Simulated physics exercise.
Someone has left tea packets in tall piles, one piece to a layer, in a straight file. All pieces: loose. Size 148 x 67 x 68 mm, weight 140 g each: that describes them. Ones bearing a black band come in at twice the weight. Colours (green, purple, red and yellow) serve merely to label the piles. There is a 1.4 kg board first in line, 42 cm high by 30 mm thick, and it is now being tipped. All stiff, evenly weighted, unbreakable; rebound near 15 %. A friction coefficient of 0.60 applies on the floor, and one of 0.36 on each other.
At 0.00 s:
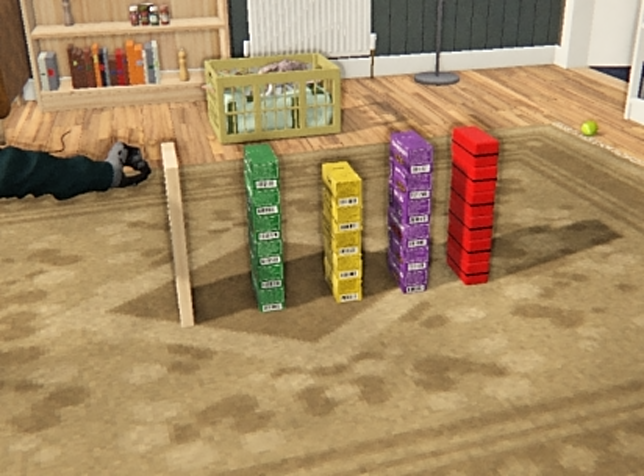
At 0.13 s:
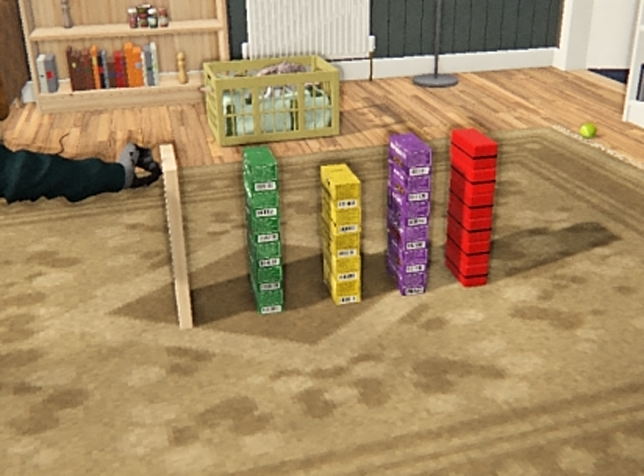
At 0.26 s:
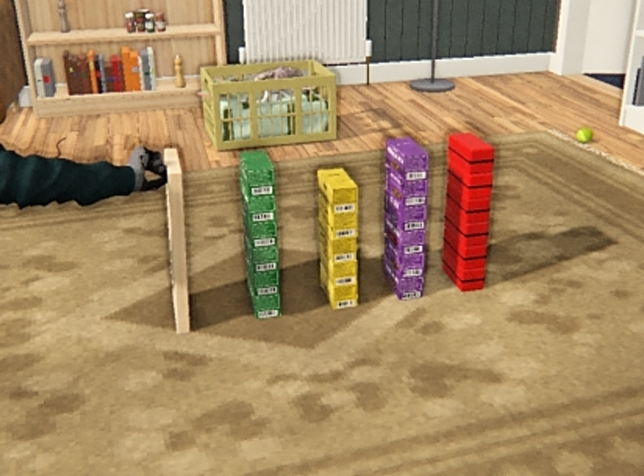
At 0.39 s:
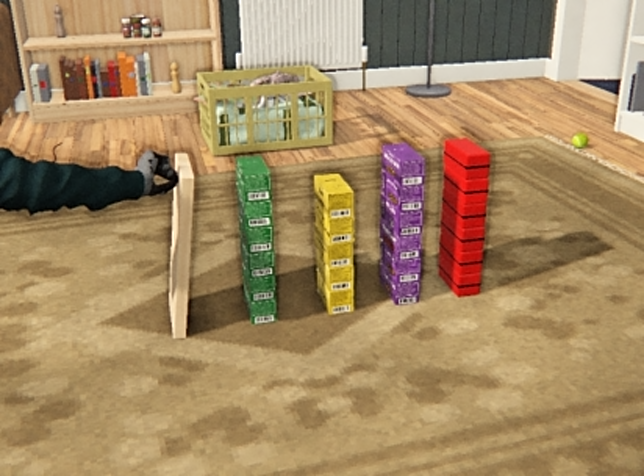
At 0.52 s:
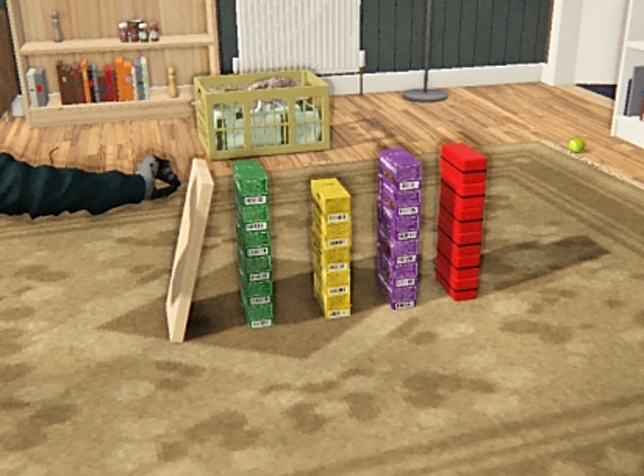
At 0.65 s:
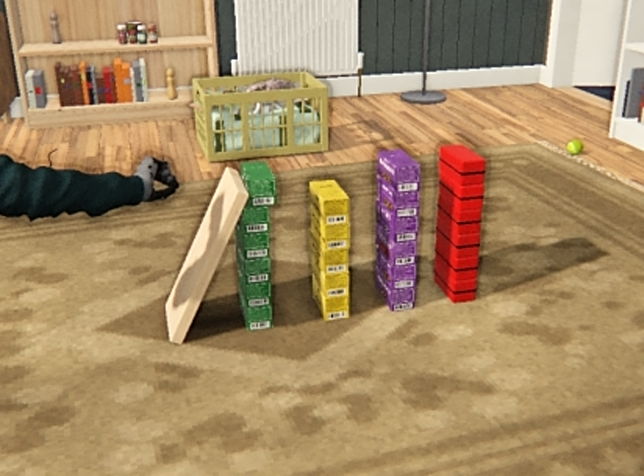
A gloved hand tipping a wooden board, which leans rightward against the green stack beside yellow, purple and red stacks.
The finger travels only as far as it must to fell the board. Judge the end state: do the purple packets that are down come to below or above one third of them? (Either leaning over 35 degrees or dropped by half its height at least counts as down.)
I expect the fraction is bigger than a third.
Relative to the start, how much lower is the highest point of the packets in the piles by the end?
Roughly 20 centimetres lower at the end.
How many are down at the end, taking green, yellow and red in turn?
Colour by colour, green has 6, yellow has 5 and red has 6.
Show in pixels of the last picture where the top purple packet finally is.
Its middle finishes near pixel (529, 236) of the last picture.
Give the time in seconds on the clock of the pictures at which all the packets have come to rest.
Near 2.5 s.
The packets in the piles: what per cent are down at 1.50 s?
75 per cent.
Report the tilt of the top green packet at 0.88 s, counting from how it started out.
About 30 degrees.
By 0.88 s, board 50° from upright; none of the 6 purple packets down (2 of 23 in all colours); top purple packet unmoved; top green packet tilted 33°, 27 mm lower.
By 1.12 s, board 71° from upright; none of the 6 purple packets down (8 of 23 in all colours); top purple packet tilted 6°; top yellow packet tilted 12°, 26 mm lower.
By 1.50 s, board 72° from upright; 5 of the 6 purple packets down (17 of 23 in all colours); top purple packet tilted 54°, 10 cm lower; top yellow packet tilted 36°, 9 cm lower.
By 1.70 s, board 72° from upright; 6 of the 6 purple packets down (23 of 23 in all colours); top purple packet tilted 8°, 20 cm lower; top yellow packet on its side.
When it is over (2.6 s), board 72° from upright; 6 of the 6 purple packets down (23 of 23 in all colours); top purple packet tilted 33°, 23 cm lower; top yellow packet on its side. That is 100 per cent. In pixels of the last frame, middles, top purple packet near (529, 236), top yellow packet near (482, 245).
